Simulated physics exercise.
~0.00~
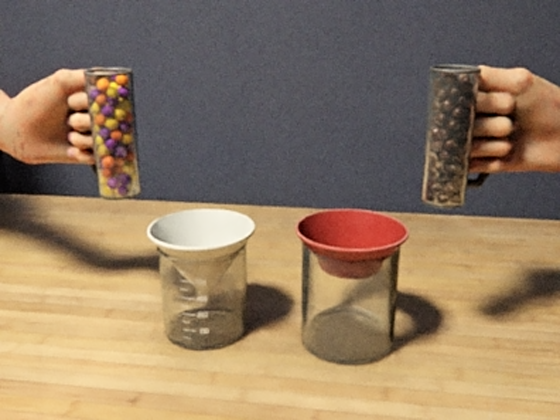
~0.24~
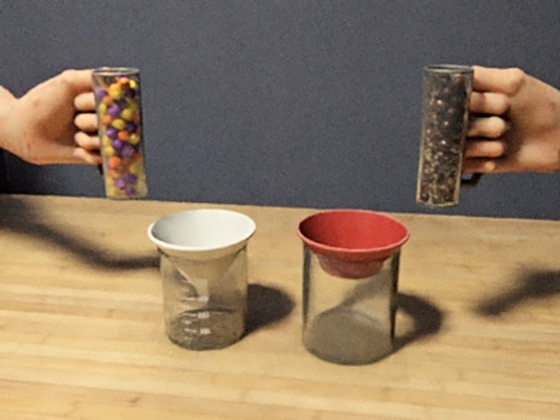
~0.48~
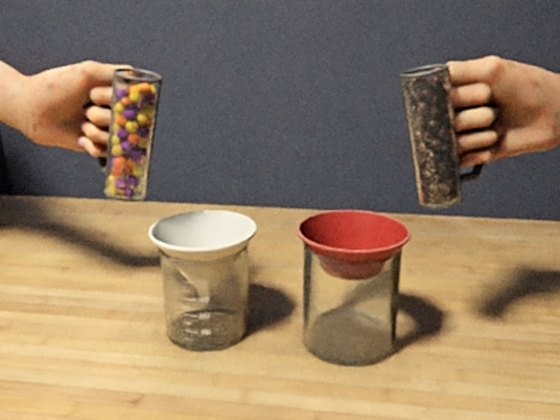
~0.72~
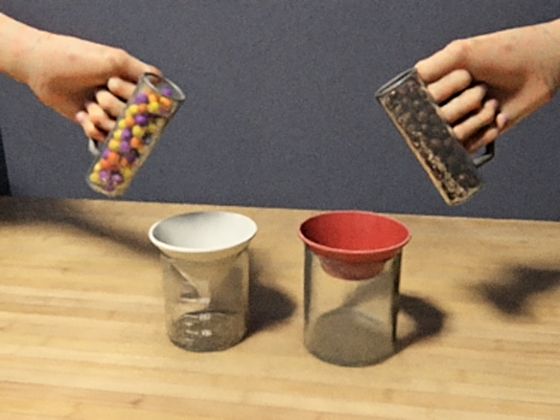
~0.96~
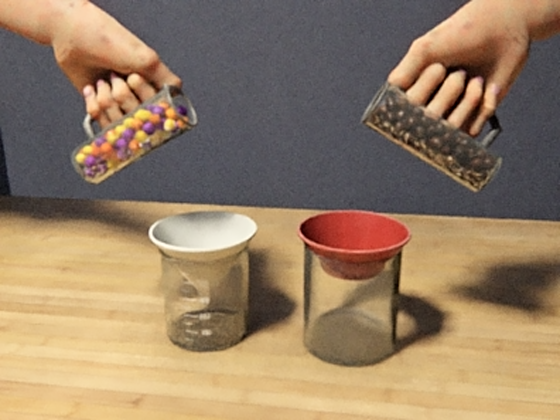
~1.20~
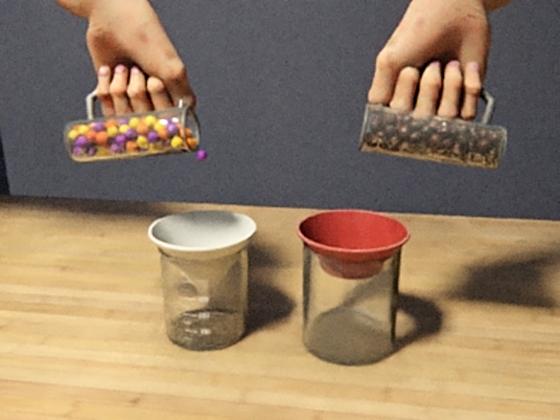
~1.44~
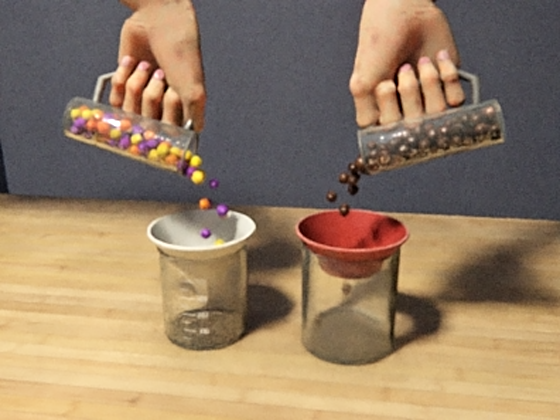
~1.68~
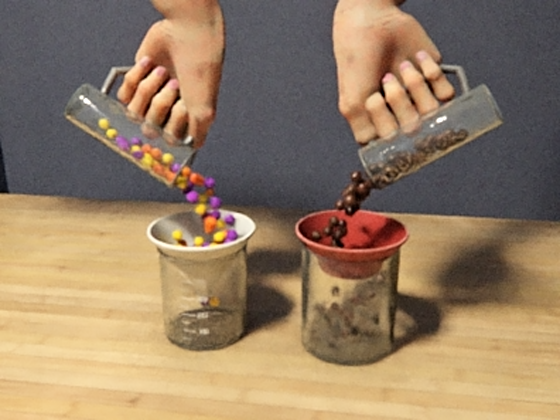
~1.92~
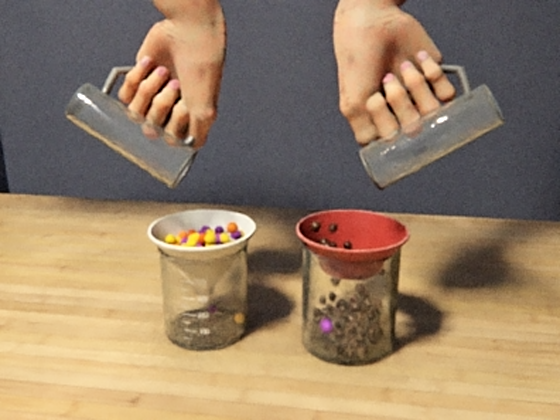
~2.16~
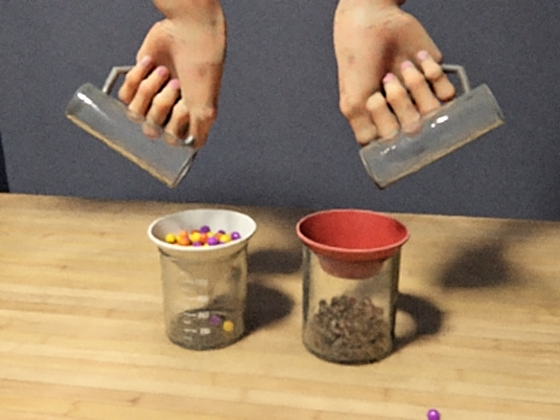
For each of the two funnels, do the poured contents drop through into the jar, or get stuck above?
The dark pieces on the right all drop through the red funnel into the jar. On the left, nearly all the colourful balls stay stuck in the white funnel.
Two hands tip clear cups over funnels set in jars, pouring colourful balls on the left and small dark pieces on the right. Most of the colourful balls stay stuck in the white funnel, while the dark pieces pass through the red funnel and collect in its jar.
